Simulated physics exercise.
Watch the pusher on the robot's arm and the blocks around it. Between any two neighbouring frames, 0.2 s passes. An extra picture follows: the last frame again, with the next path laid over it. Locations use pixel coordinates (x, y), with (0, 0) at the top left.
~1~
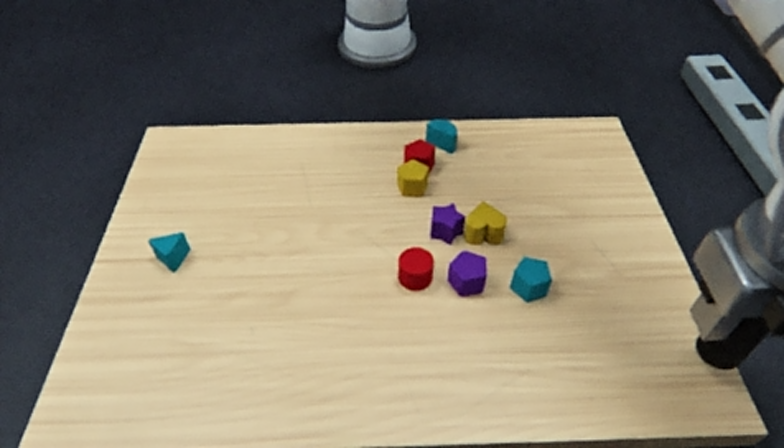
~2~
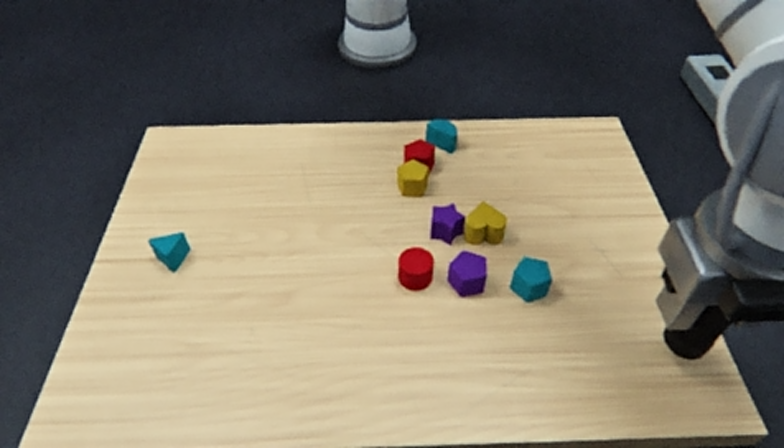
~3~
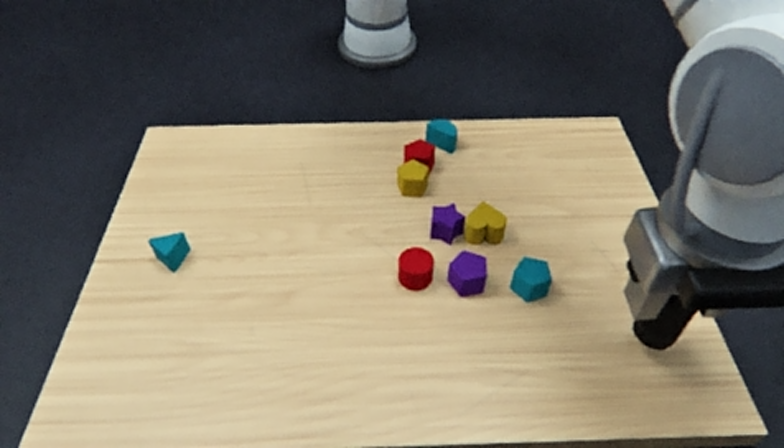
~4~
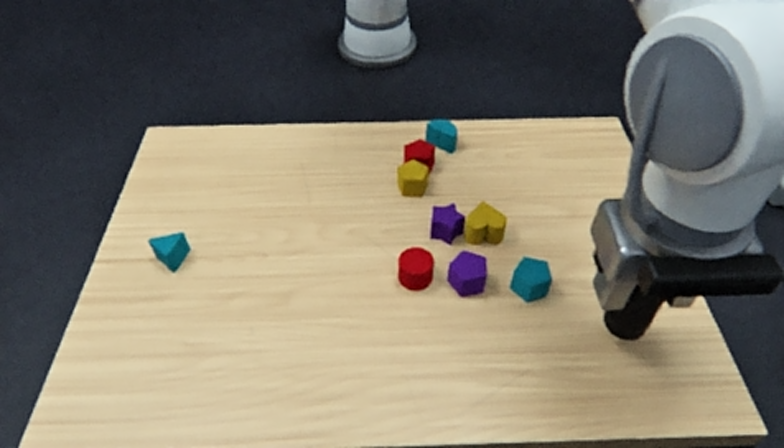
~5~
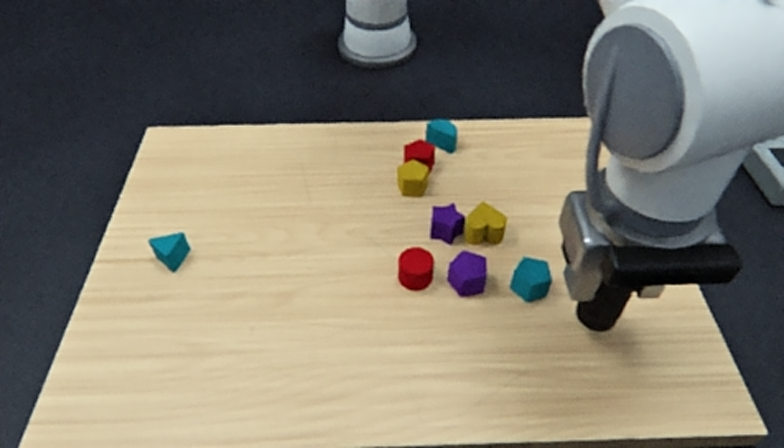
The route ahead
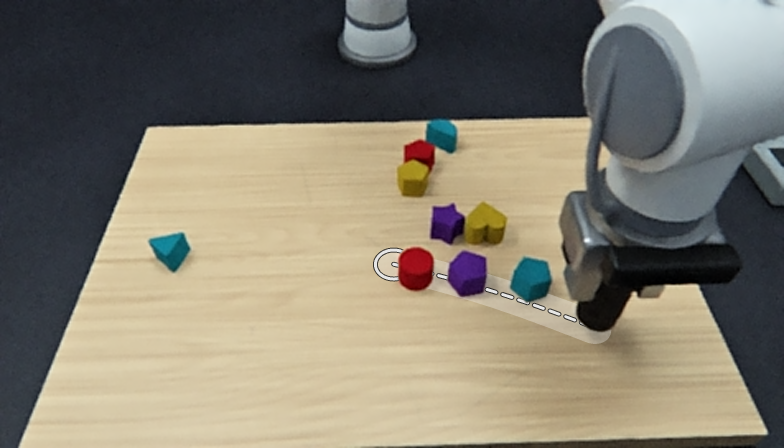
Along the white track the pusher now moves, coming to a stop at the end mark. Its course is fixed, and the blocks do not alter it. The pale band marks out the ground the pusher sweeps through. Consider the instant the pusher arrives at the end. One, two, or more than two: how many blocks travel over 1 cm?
I'm going with three or more.
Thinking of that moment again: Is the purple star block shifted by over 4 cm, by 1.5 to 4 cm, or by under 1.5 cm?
Distance: Below 1.5 cm.
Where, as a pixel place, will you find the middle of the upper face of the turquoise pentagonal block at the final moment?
Its top middle will sit at (508, 249).
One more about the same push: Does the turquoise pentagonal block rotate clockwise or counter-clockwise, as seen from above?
Overhead view: Clockwise.
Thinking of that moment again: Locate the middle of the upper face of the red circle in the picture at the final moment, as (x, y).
It sits at (357, 252).
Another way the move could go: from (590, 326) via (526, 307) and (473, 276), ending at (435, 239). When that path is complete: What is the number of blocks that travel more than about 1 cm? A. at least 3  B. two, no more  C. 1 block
I'll go with A - at least 3.
Path on the board, from (590, 326) over (522, 301) and (457, 281) to (394, 264).
What follows on the original path. One third of the way, pusher (525, 290); turquoise pentagonal block (515, 255), turned 20° clockwise.
Two thirds of the way, pusher (458, 269); red circle (394, 256); purple pentagonal block (428, 247), turned 35° clockwise; turquoise pentagonal block (508, 249), turned 40° clockwise.
At the end, pusher (394, 253); red circle (357, 252); purple star block in place; purple pentagonal block (383, 221), turned 75° clockwise; turquoise pentagonal block (508, 249), turned 40° clockwise.
